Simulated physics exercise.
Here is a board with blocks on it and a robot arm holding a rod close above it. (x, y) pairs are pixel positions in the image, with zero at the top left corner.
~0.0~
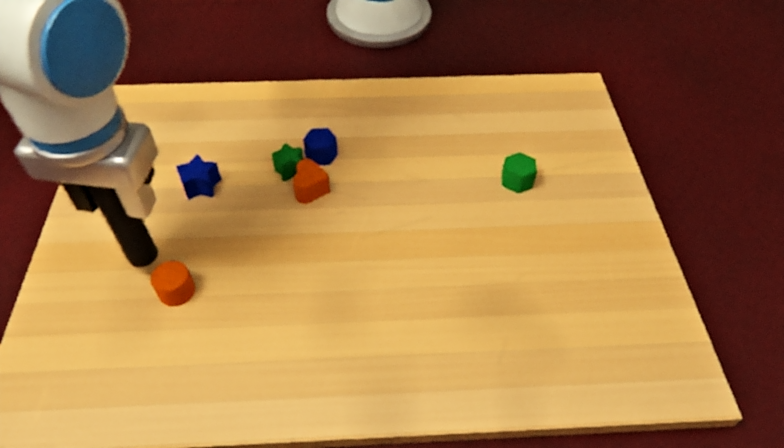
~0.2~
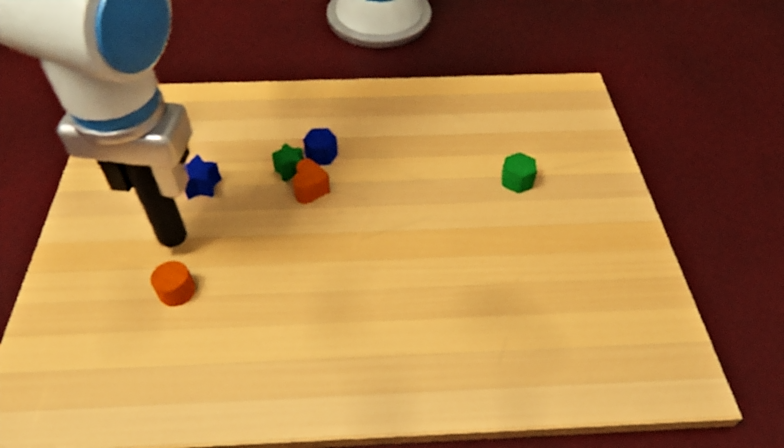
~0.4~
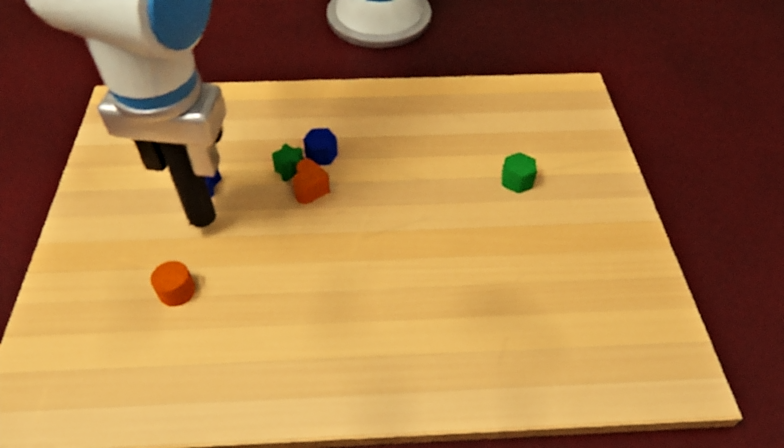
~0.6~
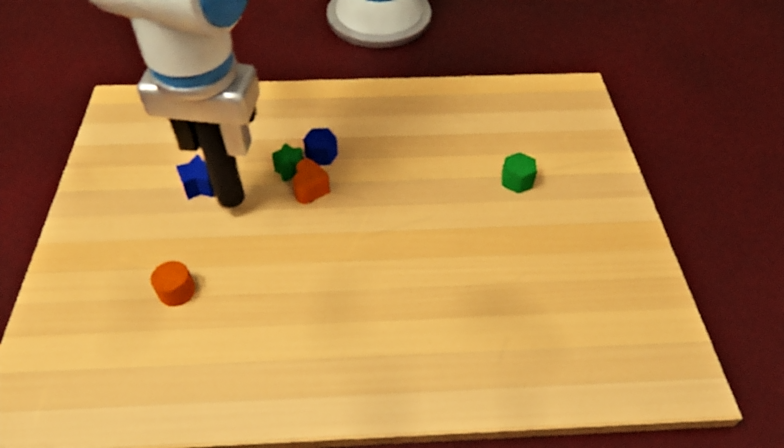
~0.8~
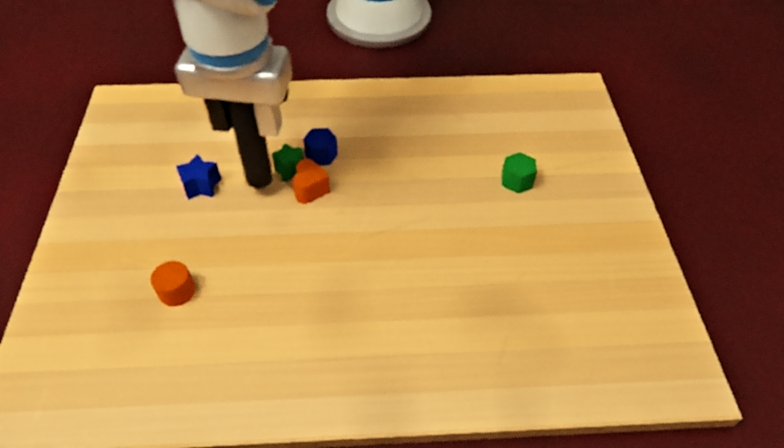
At the start, a robot arm holds a black rod over the left side of a wooden board, just above an orange round block. The arm then moves the rod steadily up and to the right, passing in front of the blue star, until it is beside the green star and orange heart block, while every block stays still.
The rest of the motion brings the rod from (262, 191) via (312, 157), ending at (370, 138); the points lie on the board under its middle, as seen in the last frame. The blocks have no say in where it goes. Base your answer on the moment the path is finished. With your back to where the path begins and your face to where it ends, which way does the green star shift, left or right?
Seen from start to end, it moves left.
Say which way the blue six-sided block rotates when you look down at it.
It ends up turned clockwise.
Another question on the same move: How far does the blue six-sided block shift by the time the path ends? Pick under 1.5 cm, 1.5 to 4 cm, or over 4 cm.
It shifts over 4 cm.
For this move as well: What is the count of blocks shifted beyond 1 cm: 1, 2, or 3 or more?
It looks like two blocks will be pushed more than about 1 cm.
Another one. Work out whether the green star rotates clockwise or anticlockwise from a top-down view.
Spins counterclockwise.
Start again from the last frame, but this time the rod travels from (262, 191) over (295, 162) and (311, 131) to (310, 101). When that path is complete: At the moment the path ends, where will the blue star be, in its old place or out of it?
It stays put.
The first path, step by step. One third of the way, rod (293, 154); green star (309, 135), turned 15° anticlockwise; blue six-sided block (336, 130), turned 40° clockwise.
Two thirds of the way, rod (331, 137); green star (341, 116), turned 35° anticlockwise; blue six-sided block (371, 115), turned 80° clockwise.
At the end, rod (370, 126); green star (353, 107), turned 90° anticlockwise; orange heart block still; blue six-sided block (388, 107), turned 105° clockwise.
